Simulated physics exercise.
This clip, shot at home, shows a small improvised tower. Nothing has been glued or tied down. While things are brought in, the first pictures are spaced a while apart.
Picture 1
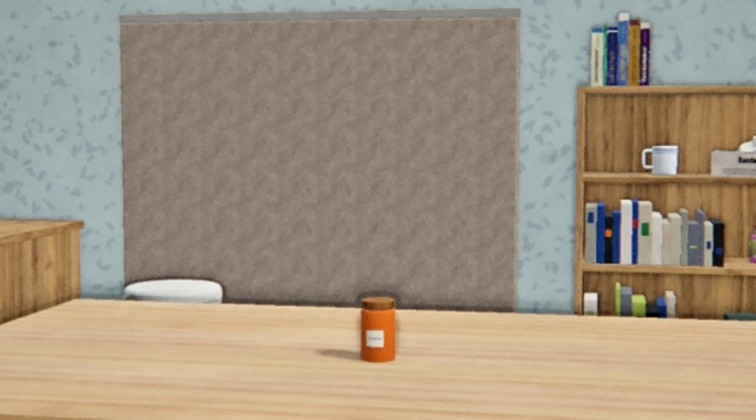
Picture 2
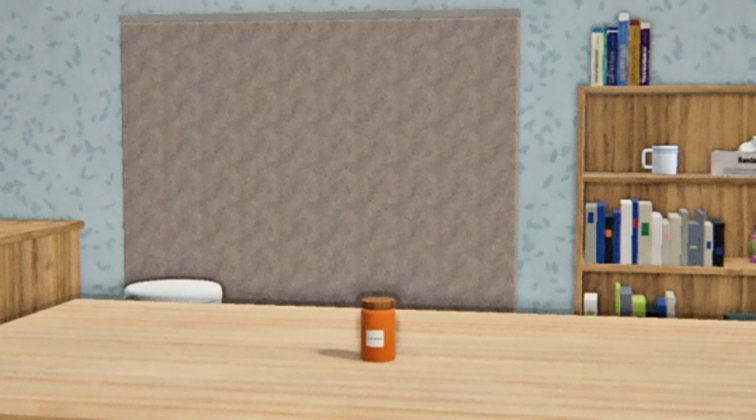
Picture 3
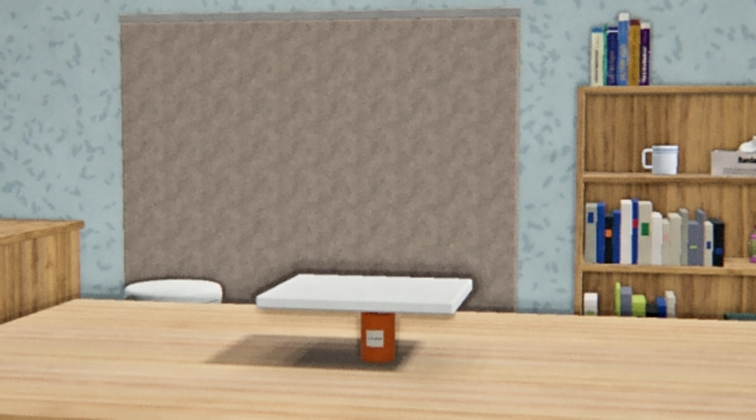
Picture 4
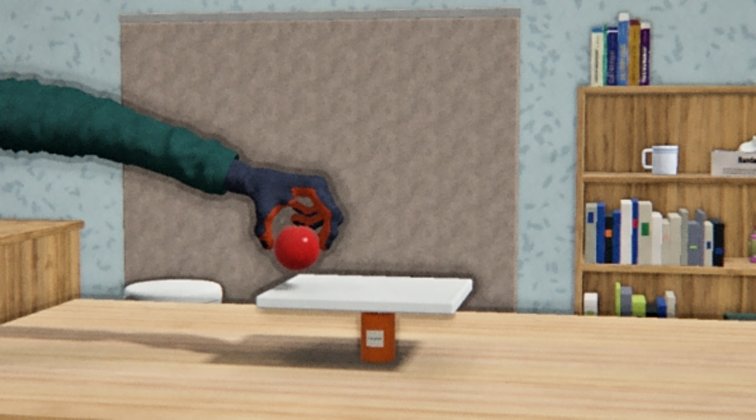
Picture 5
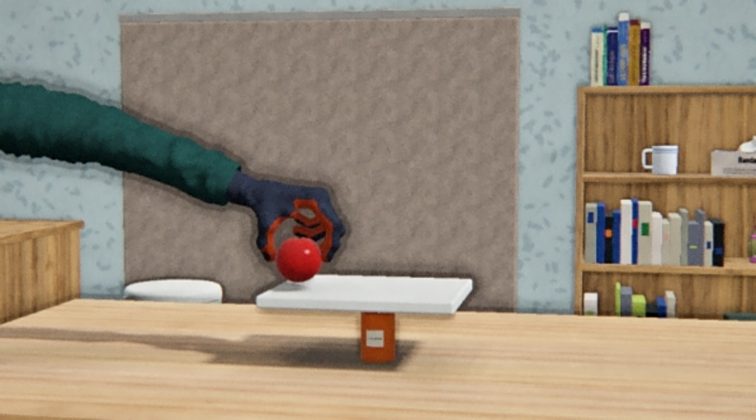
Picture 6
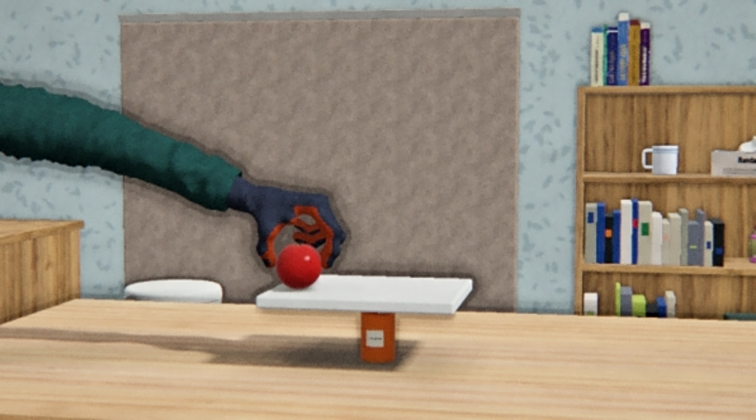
A gloved hand lowers a red tomato onto the left side of a white lid atop an orange jar.
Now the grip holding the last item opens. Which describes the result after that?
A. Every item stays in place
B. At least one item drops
(B) At least one item drops.
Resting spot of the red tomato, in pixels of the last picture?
End position in the final view: Approximately (219, 337).
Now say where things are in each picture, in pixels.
In the first frame, the last thing is not in view yet.
In the second frame, the last thing is not in view yet.
In the third frame, the last thing is not in view yet; white lid (370, 293).
The fourth frame shows still above its spot; red tomato (297, 248); white lid (370, 293).
The fifth frame shows still above its spot; red tomato (299, 259); white lid (370, 293).
The sixth frame shows in place under the hand; red tomato (299, 266); white lid (370, 293).
Then, 0.50 s later than the last frame, red tomato now fallen; white lid tilted by 42°.
Then, 0.70 s later than the last frame, white lid tilted by 32°.
When it is over, fallen, red tomato and white lid; orange shaker as before. End places, in pixels of the last picture, red tomato near (219, 338). The stack loses its balance.
